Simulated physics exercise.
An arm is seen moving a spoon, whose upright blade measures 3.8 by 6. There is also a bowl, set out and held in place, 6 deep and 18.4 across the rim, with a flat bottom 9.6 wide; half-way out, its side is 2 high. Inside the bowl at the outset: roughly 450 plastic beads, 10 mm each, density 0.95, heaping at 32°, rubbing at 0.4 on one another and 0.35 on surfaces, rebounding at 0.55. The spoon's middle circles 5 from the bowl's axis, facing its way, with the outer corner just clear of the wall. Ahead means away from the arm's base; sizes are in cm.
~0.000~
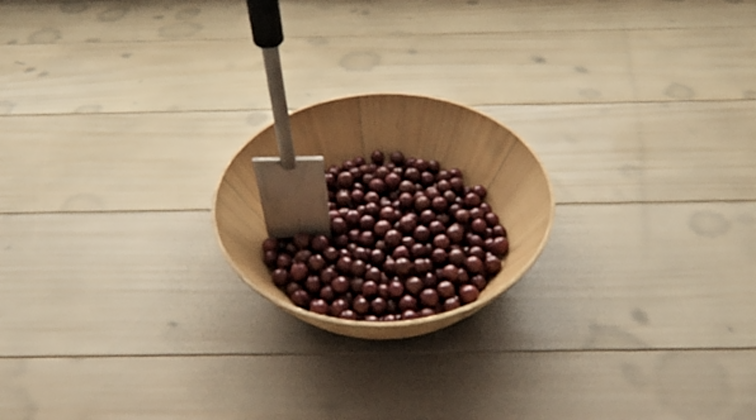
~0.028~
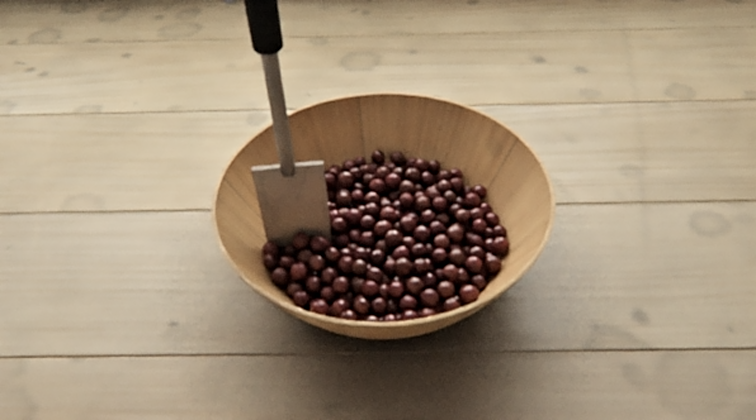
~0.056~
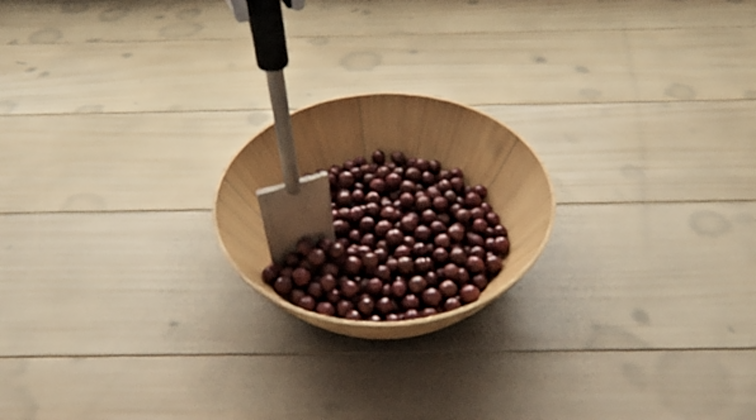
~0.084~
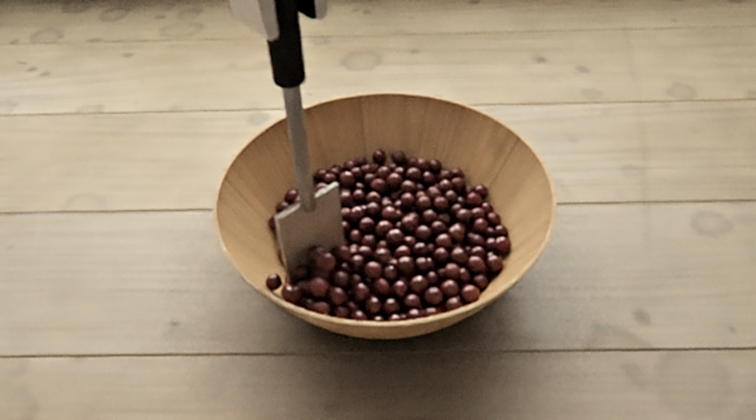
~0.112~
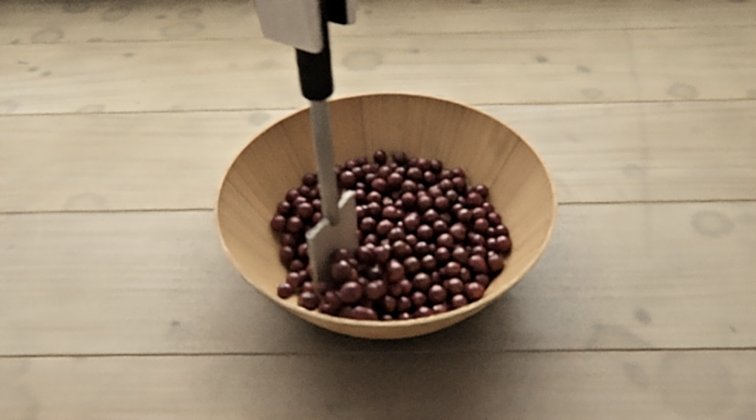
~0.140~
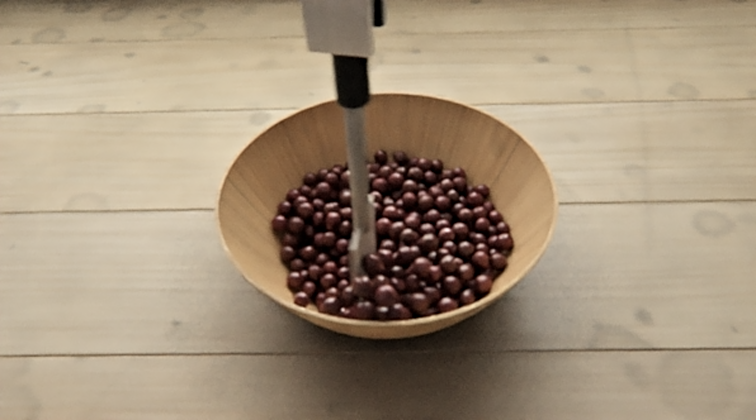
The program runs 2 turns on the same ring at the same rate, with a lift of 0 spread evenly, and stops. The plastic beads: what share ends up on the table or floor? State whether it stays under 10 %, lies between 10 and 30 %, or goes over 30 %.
It lies between 10 and 30 %.
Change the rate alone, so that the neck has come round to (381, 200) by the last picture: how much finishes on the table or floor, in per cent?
I'd say near 25 per cent.
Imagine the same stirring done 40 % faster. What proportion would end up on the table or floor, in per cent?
Then roughly 35 per cent.
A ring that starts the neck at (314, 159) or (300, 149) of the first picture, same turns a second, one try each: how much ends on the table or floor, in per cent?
Roughly 5 % and 15 %.
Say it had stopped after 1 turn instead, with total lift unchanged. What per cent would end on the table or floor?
Then roughly 10 percent.
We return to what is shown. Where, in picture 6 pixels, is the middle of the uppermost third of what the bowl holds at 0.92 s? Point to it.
Near pixel (445, 161).
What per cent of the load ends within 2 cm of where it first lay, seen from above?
About 20 %.
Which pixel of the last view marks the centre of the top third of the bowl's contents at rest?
About (331, 255).
After 0.53 s, 329° round, highest piece 8 above the table; 408 in the bowl, 26 on the table or floor, 12 in flight or on the tool.
After 0.92 s, 221° round, highest piece 7 above the table; 380 in the bowl, 62 on the table or floor, 4 in flight or on the tool.
After 1.31 s, 0° round, highest piece 6 above the table; 364 in the bowl, 82 on the table or floor.
After 2.01 s, 0° round, highest piece 5 above the table; 364 in the bowl, 82 on the table or floor.
In the end, 364 in the bowl, 82 on the table or floor. That is 18 % on the table or floor.
